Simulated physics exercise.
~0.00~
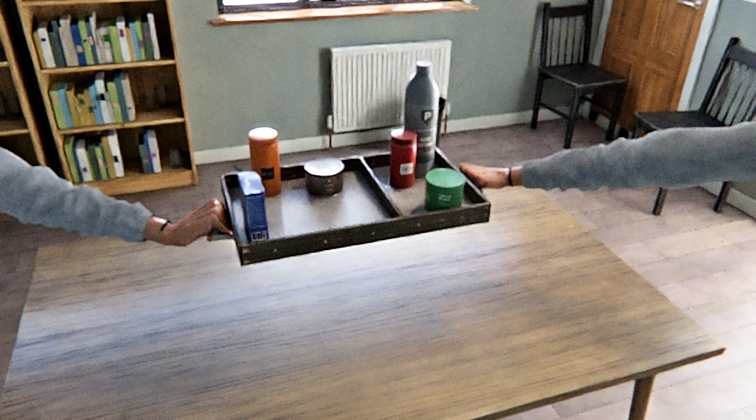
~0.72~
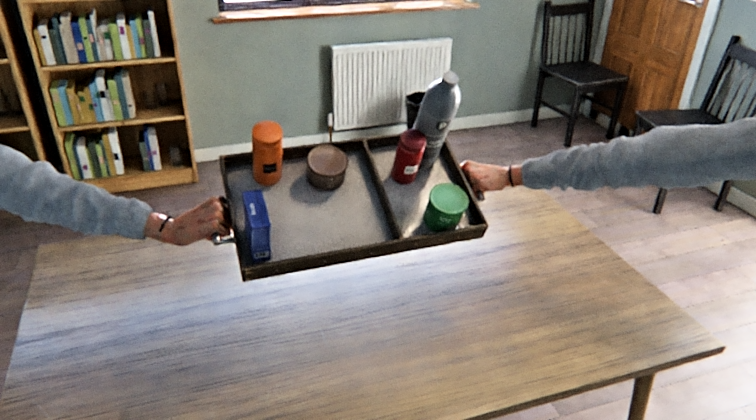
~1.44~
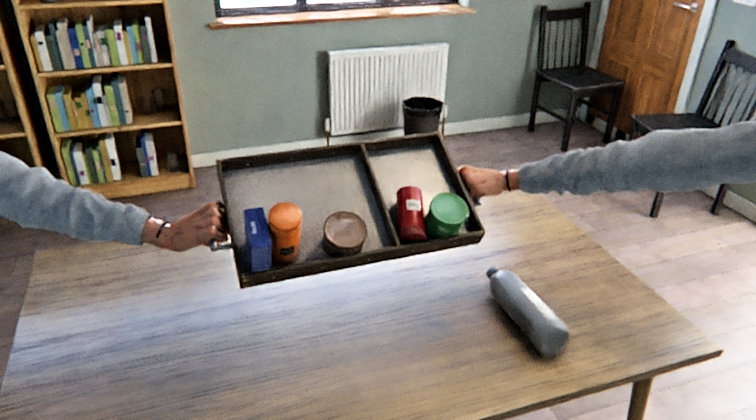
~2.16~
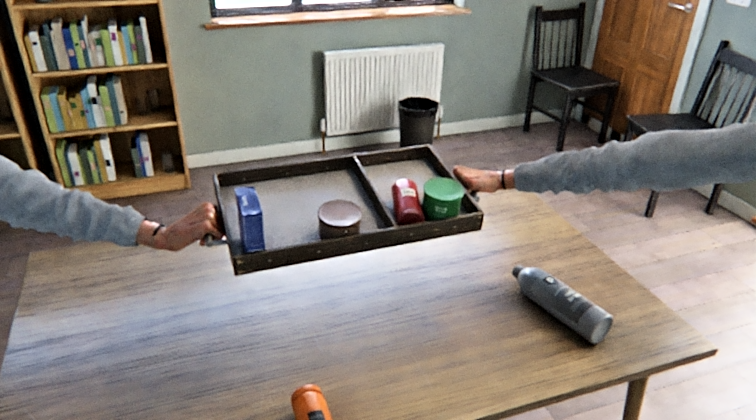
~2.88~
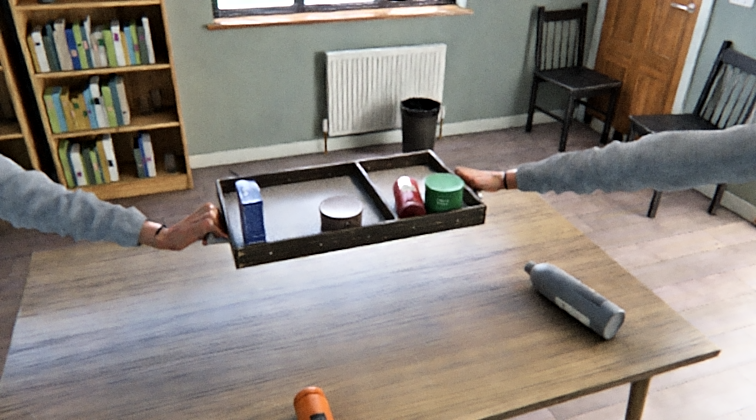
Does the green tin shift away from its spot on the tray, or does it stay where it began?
The green tin stays where it began, still upright in the right-hand section of the tray when it is levelled.
